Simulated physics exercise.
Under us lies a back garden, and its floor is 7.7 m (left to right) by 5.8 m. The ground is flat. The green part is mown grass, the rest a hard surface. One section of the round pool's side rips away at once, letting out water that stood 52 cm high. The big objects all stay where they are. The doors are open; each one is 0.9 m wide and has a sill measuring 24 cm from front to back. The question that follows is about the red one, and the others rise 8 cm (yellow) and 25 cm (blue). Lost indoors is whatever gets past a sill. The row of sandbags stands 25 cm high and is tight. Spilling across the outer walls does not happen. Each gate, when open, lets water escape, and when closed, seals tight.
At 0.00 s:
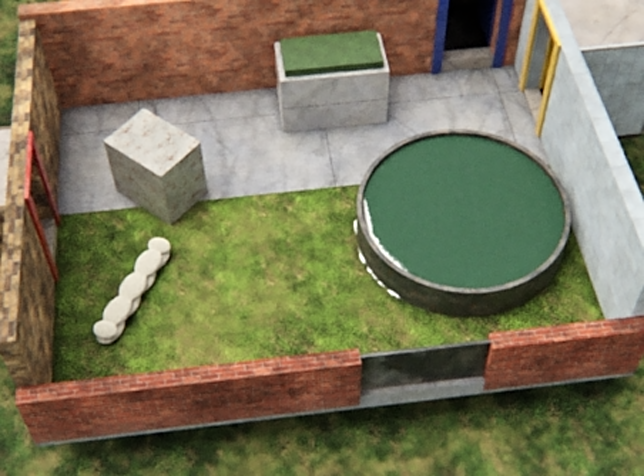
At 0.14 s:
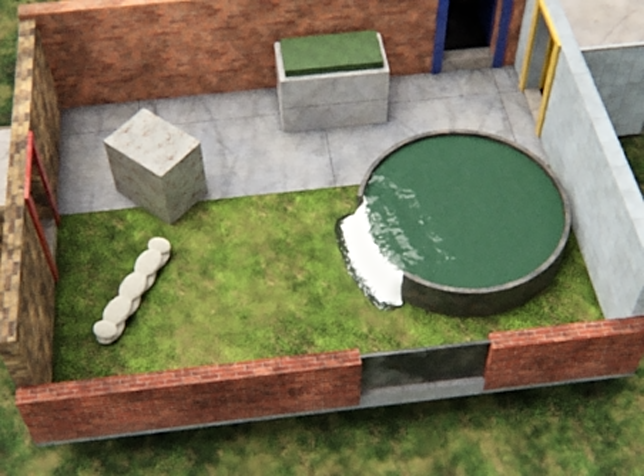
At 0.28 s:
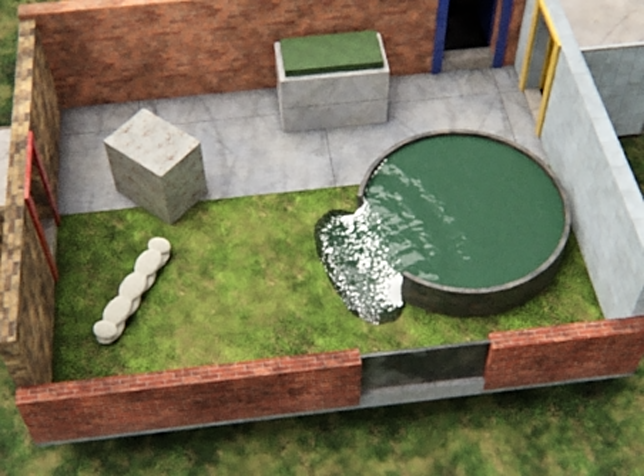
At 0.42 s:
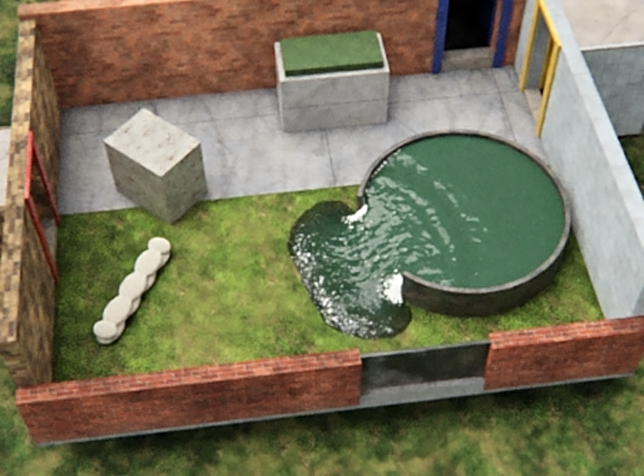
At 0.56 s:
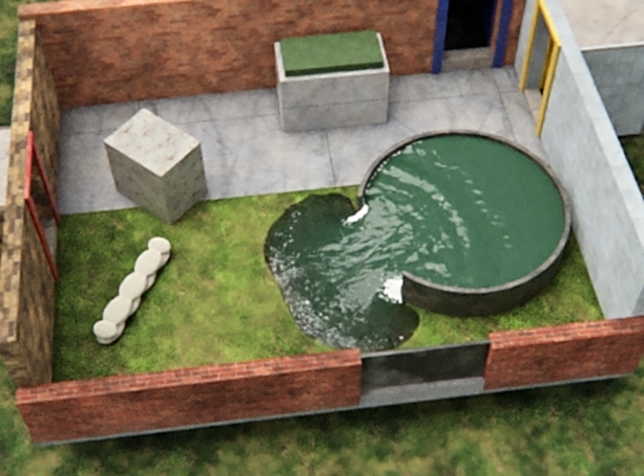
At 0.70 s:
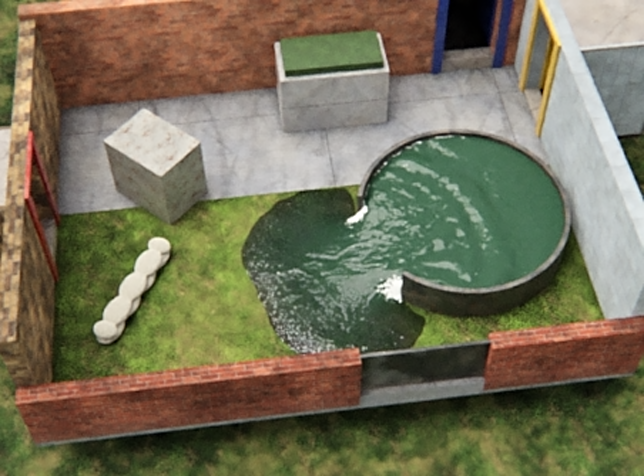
In a walled back garden, the left side of a round green pool broke open, and water gushed out in white froth, then spread across the grass in a widening dark puddle.
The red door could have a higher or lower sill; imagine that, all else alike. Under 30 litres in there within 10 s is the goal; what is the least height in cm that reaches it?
Close to 7 cm is just enough.
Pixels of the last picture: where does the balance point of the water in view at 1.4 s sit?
The water's centre is at about (427, 242).
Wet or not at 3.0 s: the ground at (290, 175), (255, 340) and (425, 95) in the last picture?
Point by point, the first is awash, the second awash and the third spared.
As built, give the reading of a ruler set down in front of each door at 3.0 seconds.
In cm - yellow: 0, red: 0, blue: 0.
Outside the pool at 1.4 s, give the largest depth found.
Max depth: About 28 cm.
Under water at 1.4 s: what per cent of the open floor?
Some 25 per cent is wet.
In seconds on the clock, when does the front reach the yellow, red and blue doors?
Yellow at 10.0 s, red at 3.6 s and blue at 9.5 s.
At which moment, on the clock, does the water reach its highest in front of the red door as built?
Around 5.0 seconds.
After 1.4 s water covers 25 % of the floor, deepest (28 cm) near (367, 270); it has not reached the red door.
After 3.0 s water covers 45 % of the floor, deepest (22 cm) near (159, 346); it has not reached the red door.
After 10.0 s water covers 95 % of the floor, deepest (14 cm) near (274, 136); 10 cm at the red door, 0 litres in over its 20 cm sill.
At the red door as built, the water arrived by 3.6 s and peaked near 13 cm at 5.0 s.
With a sill of 6 cm, 39 litres would have come in within the 10 s; with 8 cm, 17 litres. So under 30 litres takes about 7 cm.
